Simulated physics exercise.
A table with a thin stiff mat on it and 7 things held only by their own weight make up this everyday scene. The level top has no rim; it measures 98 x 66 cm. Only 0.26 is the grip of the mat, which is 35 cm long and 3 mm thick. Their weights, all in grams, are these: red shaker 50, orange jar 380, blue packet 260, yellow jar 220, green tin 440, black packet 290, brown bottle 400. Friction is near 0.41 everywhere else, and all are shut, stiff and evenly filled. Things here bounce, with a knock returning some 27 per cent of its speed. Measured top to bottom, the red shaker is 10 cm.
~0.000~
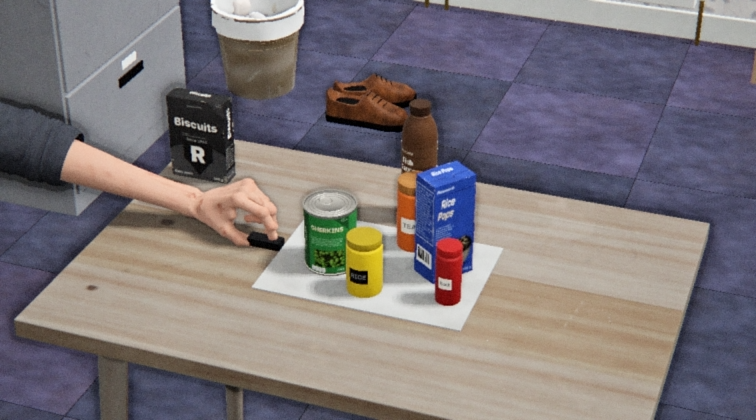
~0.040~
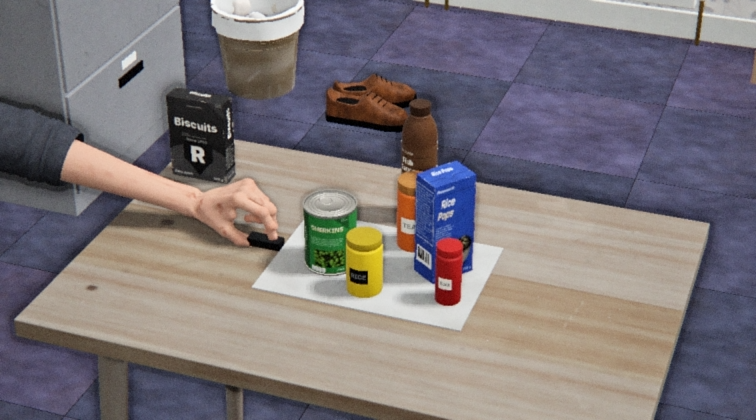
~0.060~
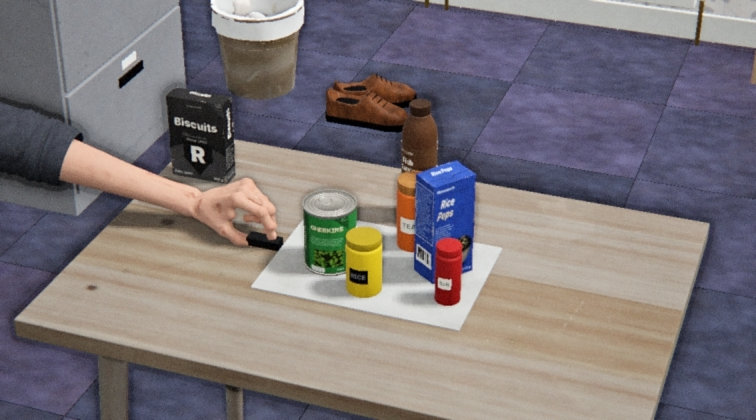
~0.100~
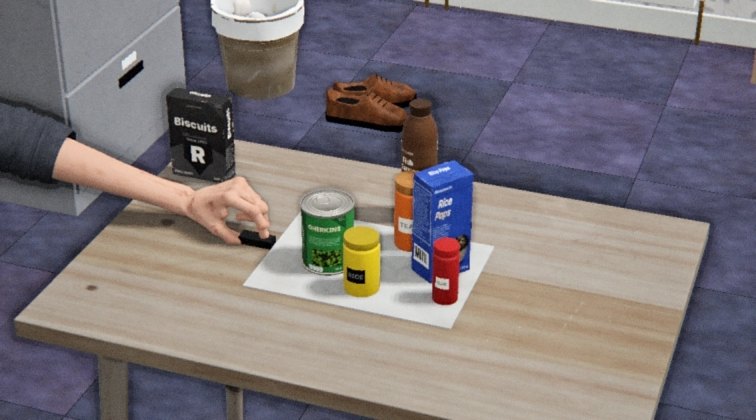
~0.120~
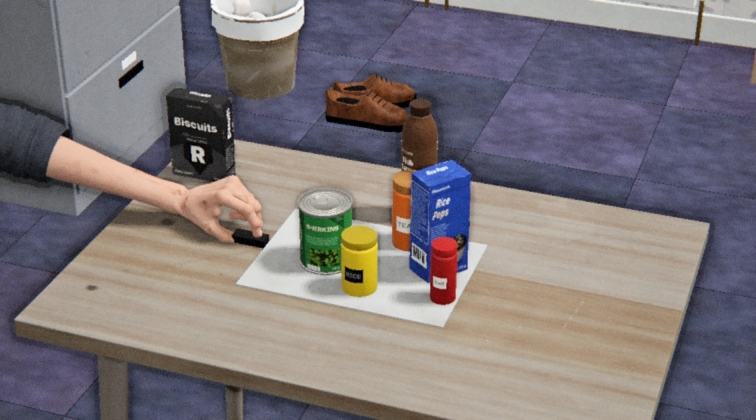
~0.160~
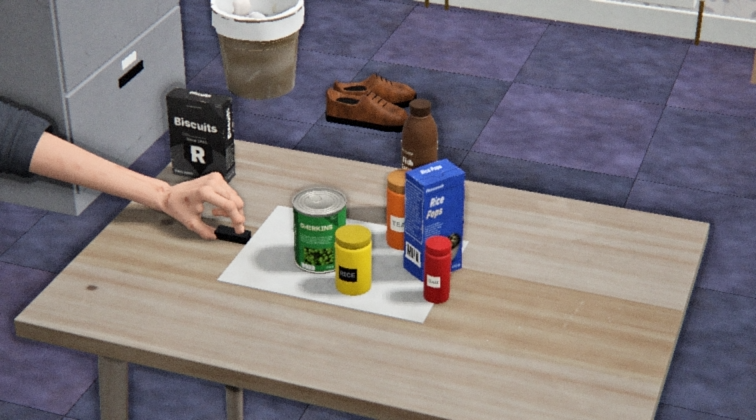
A hand reaching in from the left grips a black clip at the edge of a white sheet on a pale wooden table, seen from above at an angle in a room with purple floor tiles. On the sheet stand a green tin, yellow and orange jars, a blue packet and a red shaker, with a black packet and brown bottle behind. The hand, still at first, slides the sheet slightly left, and the items on it shift along, while the camera stays still.
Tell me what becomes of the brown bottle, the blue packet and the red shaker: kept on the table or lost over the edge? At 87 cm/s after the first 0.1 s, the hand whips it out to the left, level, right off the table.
The brown bottle does not come off the table. The blue packet does not come off the table. The red shaker does not come off the table.
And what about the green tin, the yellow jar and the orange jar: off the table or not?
Well, the green tin does come off, the yellow jar does come off, and the orange jar does come off.
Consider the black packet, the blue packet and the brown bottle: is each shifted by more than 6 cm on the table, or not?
In short, the black packet stays close to home, the blue packet leaves its position, the brown bottle stays close to home.
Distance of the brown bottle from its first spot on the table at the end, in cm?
It ends up around 0 cm from its start.
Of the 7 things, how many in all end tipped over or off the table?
My answer is 3.
By 0.56 s, 41 cm of pull; blue packet tilted 5° near (384, 208); red shaker tilted 6° near (428, 269); orange jar 30 cm from its spot.
By 0.86 s, 67 cm of pull; orange jar, yellow jar and green tin now off the table; blue packet 11 cm from its spot near (382, 210); red shaker 4 cm from its spot near (426, 269).
When it is over (1.8 s), off the table, orange jar, yellow jar and green tin; not toppled but over 6 cm from the start, blue packet; the other 3 within 6 cm of the start. End places, in pixels of the last picture, brown bottle near (419, 161), blue packet near (383, 212).
